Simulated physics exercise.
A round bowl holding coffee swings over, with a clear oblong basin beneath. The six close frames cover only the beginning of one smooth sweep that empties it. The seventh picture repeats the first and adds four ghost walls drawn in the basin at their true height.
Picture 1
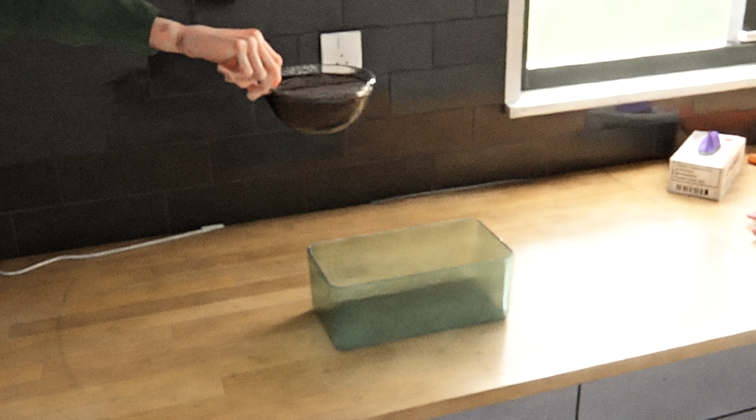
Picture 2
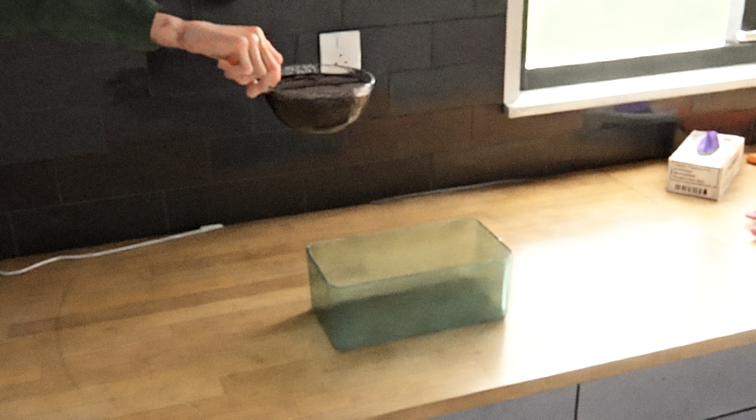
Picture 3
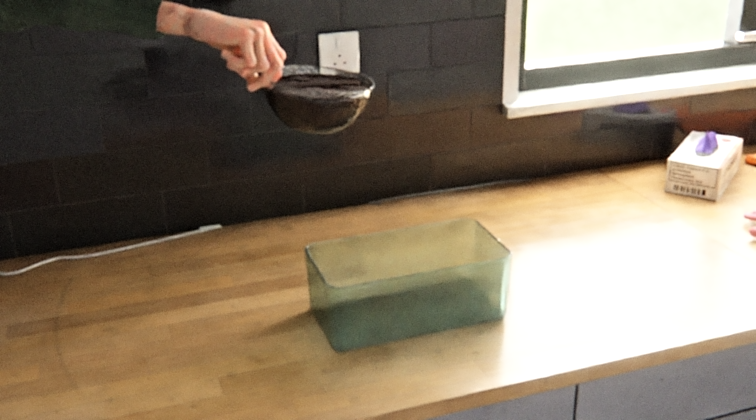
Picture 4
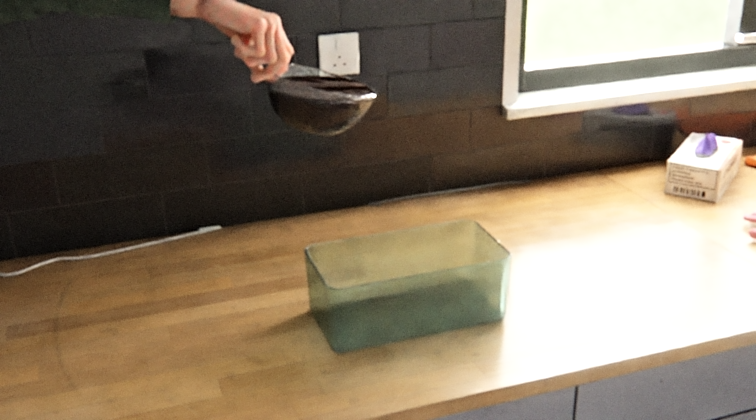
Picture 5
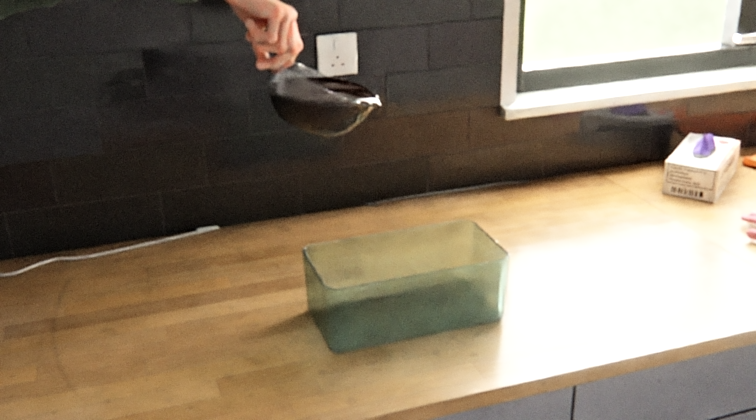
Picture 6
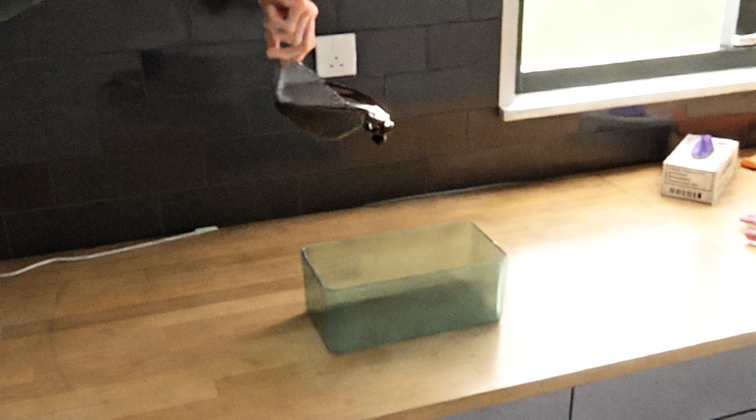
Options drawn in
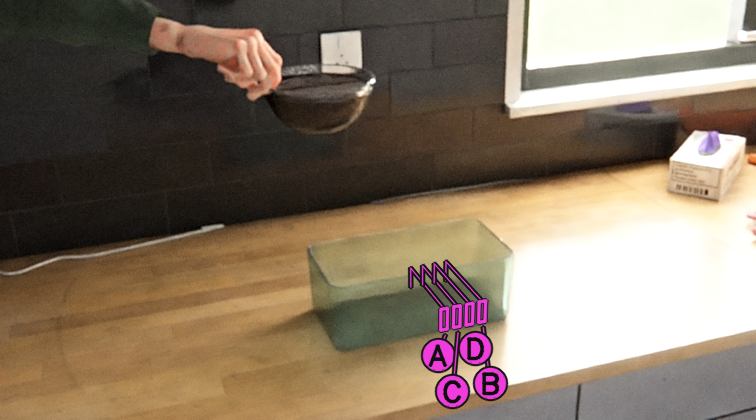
To begin with, a hand holds a clear round bowl of dark coffee level above an oblong, greenish see-through basin on a wooden counter. The hand then tilts the bowl steadily to the right, and the dark contents reach the lip and start to come over its right edge.
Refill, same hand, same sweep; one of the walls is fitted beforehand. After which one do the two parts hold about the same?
I would pick place A.
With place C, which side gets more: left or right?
More ends on the left.
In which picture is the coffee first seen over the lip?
In picture 5.
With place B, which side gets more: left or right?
More ends on the left.
On the marked copy, A at (445, 334); B at (483, 327); C at (458, 332); D at (470, 329).
If A is chosen, about 52 % ends left of the wall and 43 % right of it; 5 % is lost outside.
If B is chosen, about 80 % ends left of the wall and 13 % right of it; 7 % is lost outside.
If C is chosen, about 72 % ends left of the wall and 23 % right of it; 5 % is lost outside.
If D is chosen, about 85 % ends left of the wall and 11 % right of it; 4 % is lost outside.
